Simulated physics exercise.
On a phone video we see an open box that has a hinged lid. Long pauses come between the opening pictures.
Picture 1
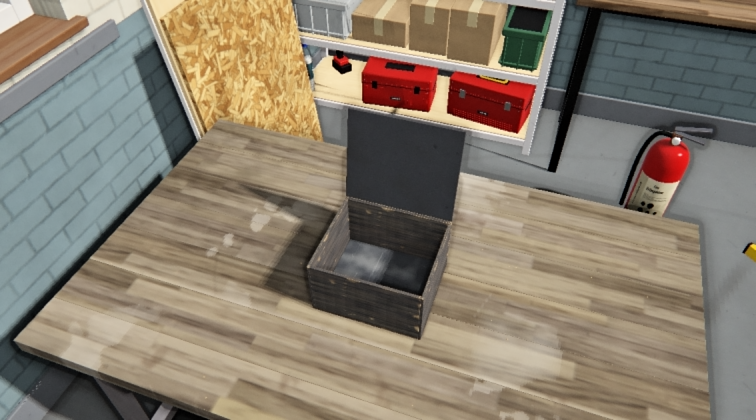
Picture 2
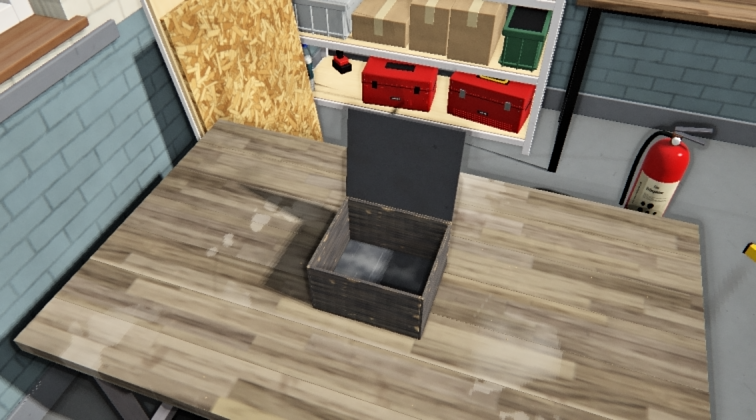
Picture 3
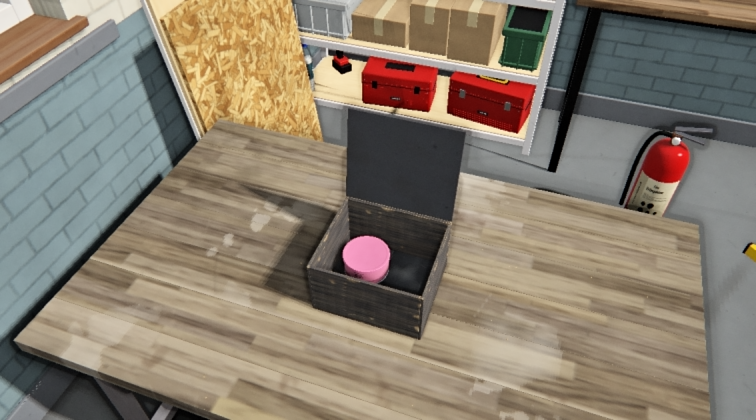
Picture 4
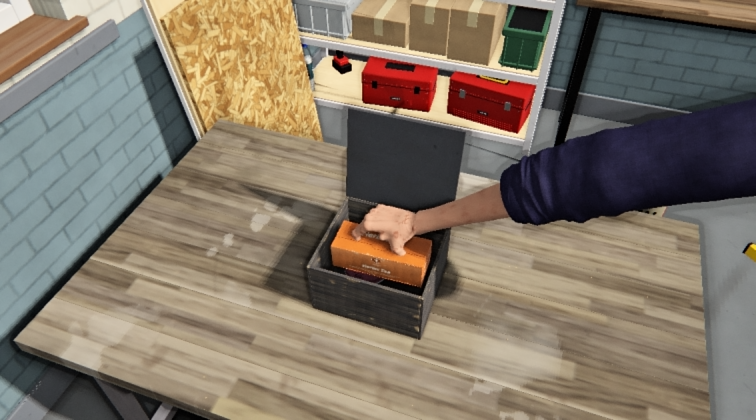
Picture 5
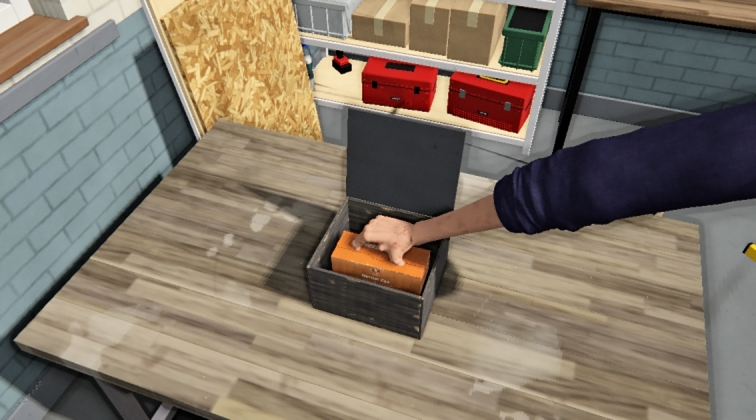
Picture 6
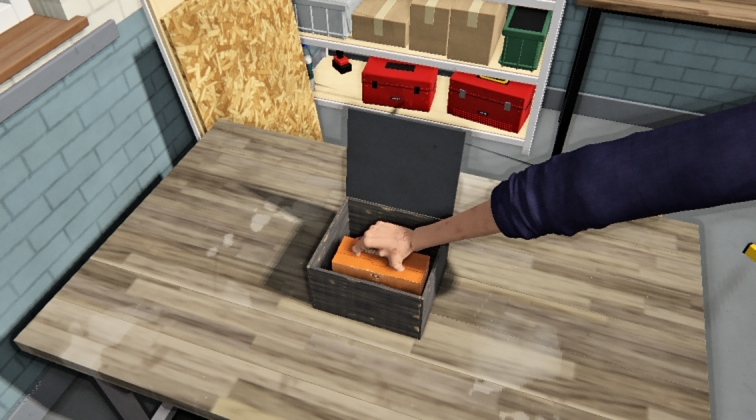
An open dark wooden box with its hinged lid raised stands on a plank-patterned table, seen from above in a workshop with red toolboxes on shelves behind and a red extinguisher at right. The box is empty at first, then a pink tub appears inside, towards the left. A hand reaching from the right lowers an orange carton into the box, while the camera stays still.
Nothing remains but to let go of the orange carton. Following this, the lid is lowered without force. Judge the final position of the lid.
The lid finishes down on the rim.
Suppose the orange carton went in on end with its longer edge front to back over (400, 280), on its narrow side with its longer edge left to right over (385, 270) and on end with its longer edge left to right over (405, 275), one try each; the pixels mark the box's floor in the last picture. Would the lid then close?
Results in order: Lid up, lid down, lid up.
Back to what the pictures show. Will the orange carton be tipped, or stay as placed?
At the finish it goes crooked.
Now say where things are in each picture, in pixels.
The last thing is not in view yet, in the first frame.
The last thing is not in view yet, in the second frame.
The last thing is not in view yet; pink tub (366, 261), in the third frame.
Coming down; orange carton (382, 253), in the fourth frame.
Coming down; orange carton (381, 263), in the fifth frame.
In place under the hand; orange carton (381, 268), in the sixth frame.
Then, 1.00 s past the last view, lid starting down; orange carton on its side near (371, 296).
Then, 1.70 s past the last view, lid 53° above the rim; orange carton on its side near (371, 296).
Then, 2.20 s past the last view, lid 15° above the rim; orange carton on its side near (371, 296).
Finally, lid shut; down or leaning hard in the box, orange carton; pink tub still in place. Final places as the last picture's camera would see them, orange carton near (371, 296).
